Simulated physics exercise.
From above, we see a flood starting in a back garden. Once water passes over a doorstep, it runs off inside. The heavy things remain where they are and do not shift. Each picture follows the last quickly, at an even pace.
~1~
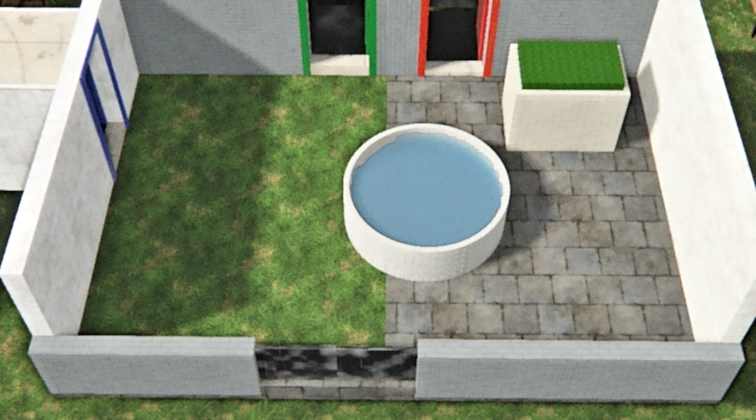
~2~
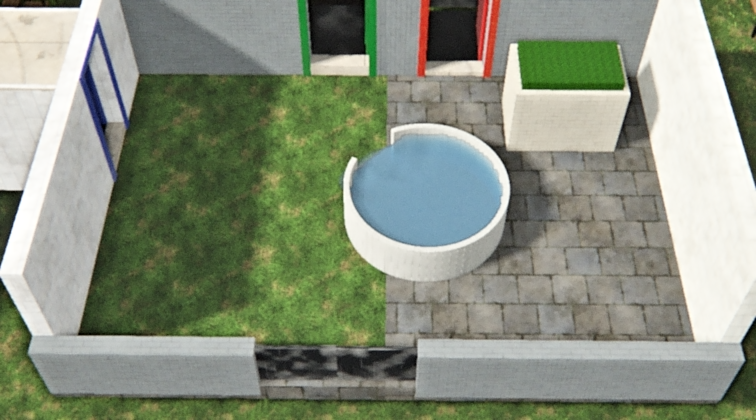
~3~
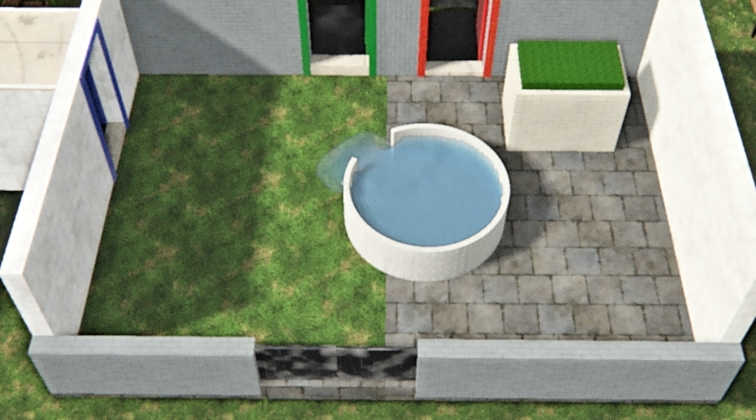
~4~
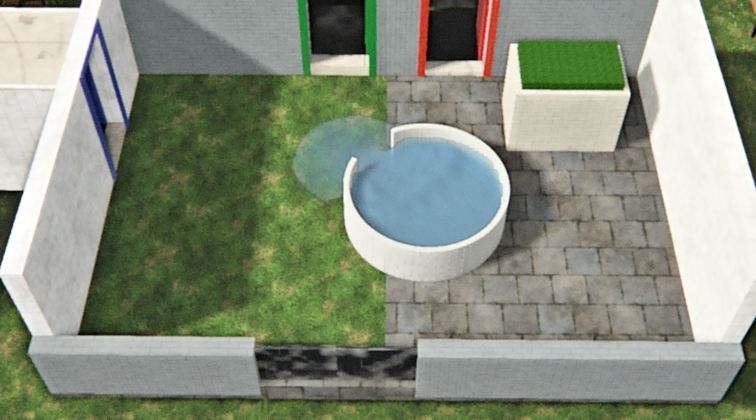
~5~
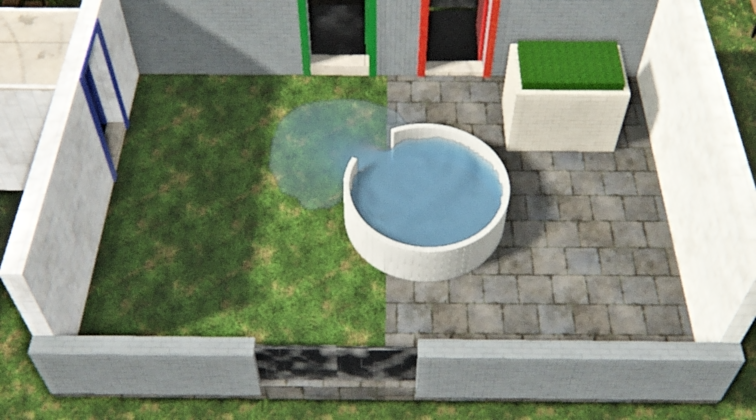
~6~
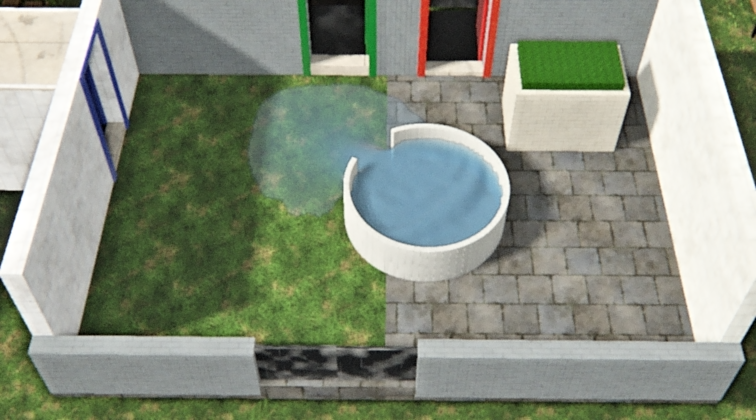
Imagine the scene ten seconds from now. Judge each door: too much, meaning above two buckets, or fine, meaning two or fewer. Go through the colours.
Blue door: Fine, green door: Fine, red door: Fine.
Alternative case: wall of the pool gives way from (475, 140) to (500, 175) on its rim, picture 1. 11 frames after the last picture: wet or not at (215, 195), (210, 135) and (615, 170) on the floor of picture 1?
Respectively: Parched, parched and drenched.
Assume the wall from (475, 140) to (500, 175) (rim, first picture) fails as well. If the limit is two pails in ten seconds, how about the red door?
Then: Red door is over.
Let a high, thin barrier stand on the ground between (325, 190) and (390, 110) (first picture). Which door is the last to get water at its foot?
My answer is the blue one.
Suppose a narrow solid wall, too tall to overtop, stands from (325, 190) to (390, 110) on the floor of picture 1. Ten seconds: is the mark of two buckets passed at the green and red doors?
Note - green: Short of threshold; red: Past threshold.
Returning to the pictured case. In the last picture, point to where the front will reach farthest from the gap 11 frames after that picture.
The front's farthest point is close to (162, 78).
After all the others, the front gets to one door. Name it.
Door: The blue one.
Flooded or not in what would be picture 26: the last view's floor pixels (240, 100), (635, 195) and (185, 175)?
Lab note, in the order given: Wet through, unwetted, wet through.
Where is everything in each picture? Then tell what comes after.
The round pool at (426, 188) is whole and still, in the first picture.
The front is at a hidden place, out from the gap on the round pool's far side, in the second picture.
Water pours out on the round pool's far side and has run to (361, 137), in the third picture.
Water pours out on the round pool's far side and has run to (321, 127), in the fourth picture.
Water pours out on the round pool's far side and has run to (302, 110), in the fifth picture.
The front is at (280, 96), out from the gap on the round pool's far side, in the sixth picture.
A moment on, water covers 20 % of the floor; the blue door not reached, the green door wet at the sill, nothing in, the red door not reached.
Next, water covers 25 % of the floor; the blue door not reached, the green door wet at the sill, nothing in, the red door wet at the sill, nothing in.
Then, water covers 40 % of the floor; the blue door wet at the sill, nothing in, the green door wet at the sill, nothing in, the red door wet at the sill, nothing in.
Later, water covers 60 % of the floor; the blue door wet at the sill, nothing in, the green door wet at the sill, nothing in, the red door wet at the sill, nothing in.
In the end, water covers 80 % of the floor; the blue door wet at the sill, nothing in, the green door wet at the sill, nothing in, the red door wet at the sill, nothing in.
